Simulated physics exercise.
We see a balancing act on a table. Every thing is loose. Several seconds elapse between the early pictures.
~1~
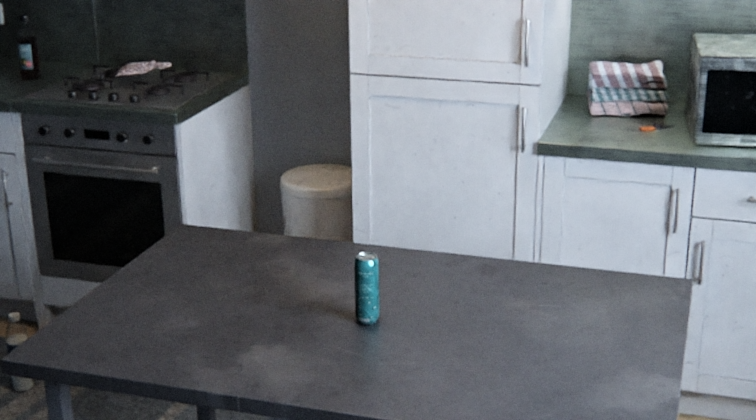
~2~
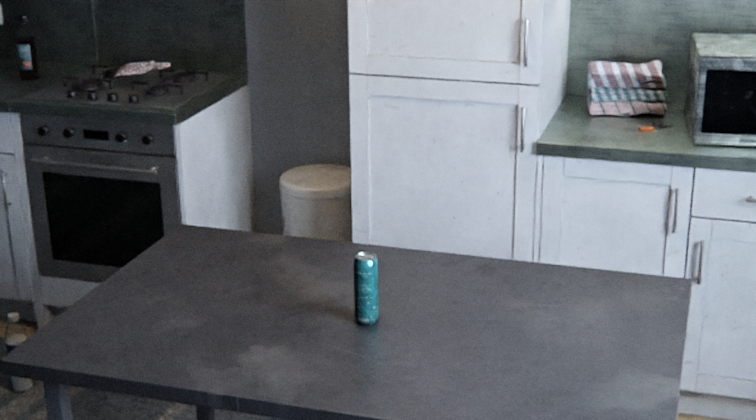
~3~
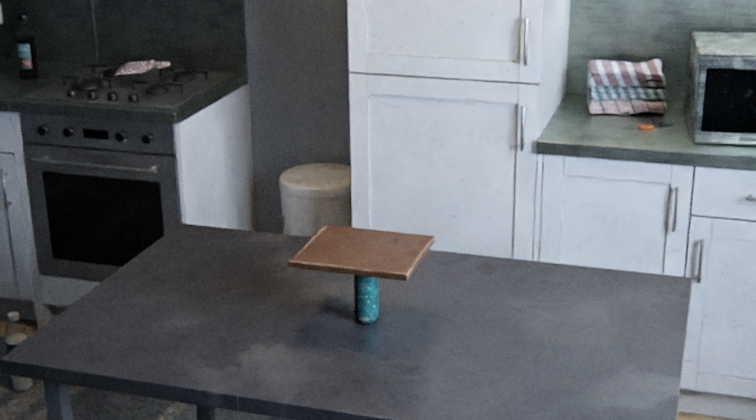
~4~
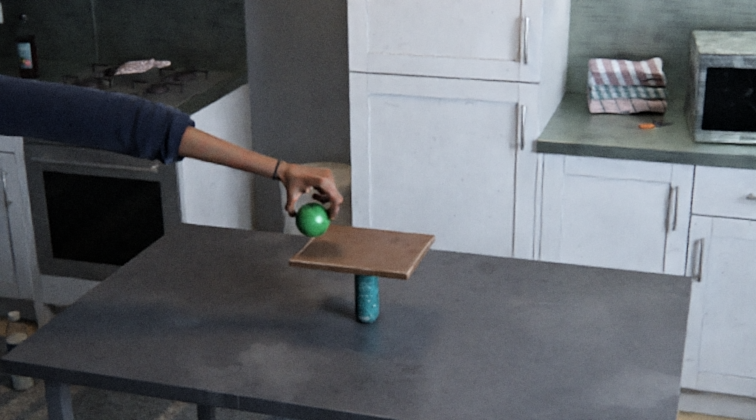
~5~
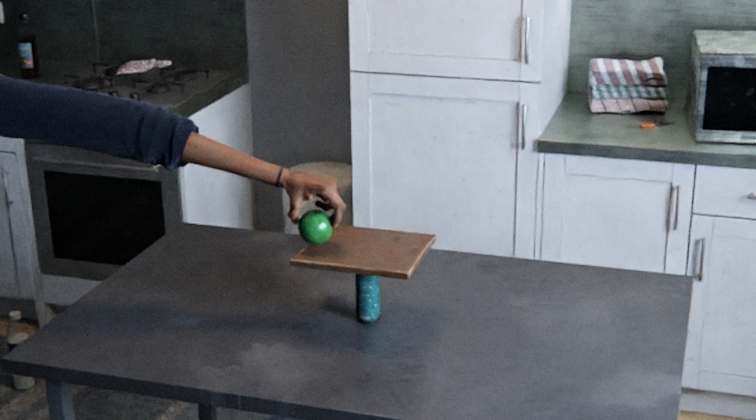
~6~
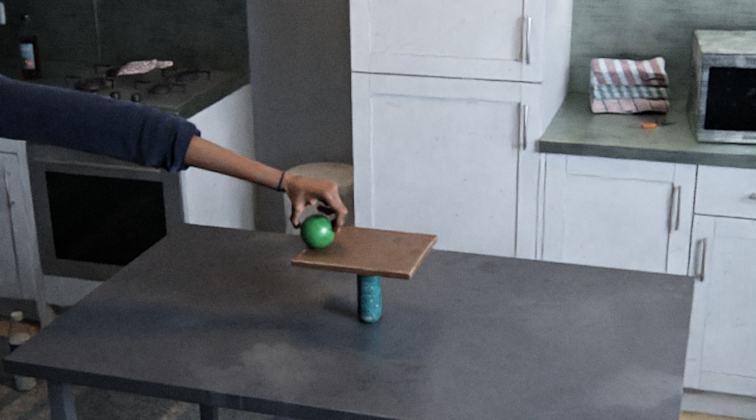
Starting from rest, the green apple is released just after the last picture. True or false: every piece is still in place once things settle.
False.
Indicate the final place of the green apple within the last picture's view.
End position in the final view: Approximately (307, 303).
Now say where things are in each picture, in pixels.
In the first picture, the last thing is not in view yet.
In the second picture, the last thing is not in view yet.
In the third picture, the last thing is not in view yet; brown lid (363, 251).
In the fourth picture, still above its spot; green apple (313, 220); brown lid (364, 251).
In the fifth picture, still above its spot; green apple (316, 227); brown lid (365, 250).
In the sixth picture, in place under the hand; green apple (317, 231); brown lid (366, 251).
Then, 0.40 s past the last view, green apple now fallen; brown lid on its side.
Then, 0.70 s past the last view, brown lid now fallen.
Finally, fallen, brown lid and green apple; left askew, turquoise can. Final places as the last picture's camera would see them, green apple near (307, 303). The stack loses its balance.
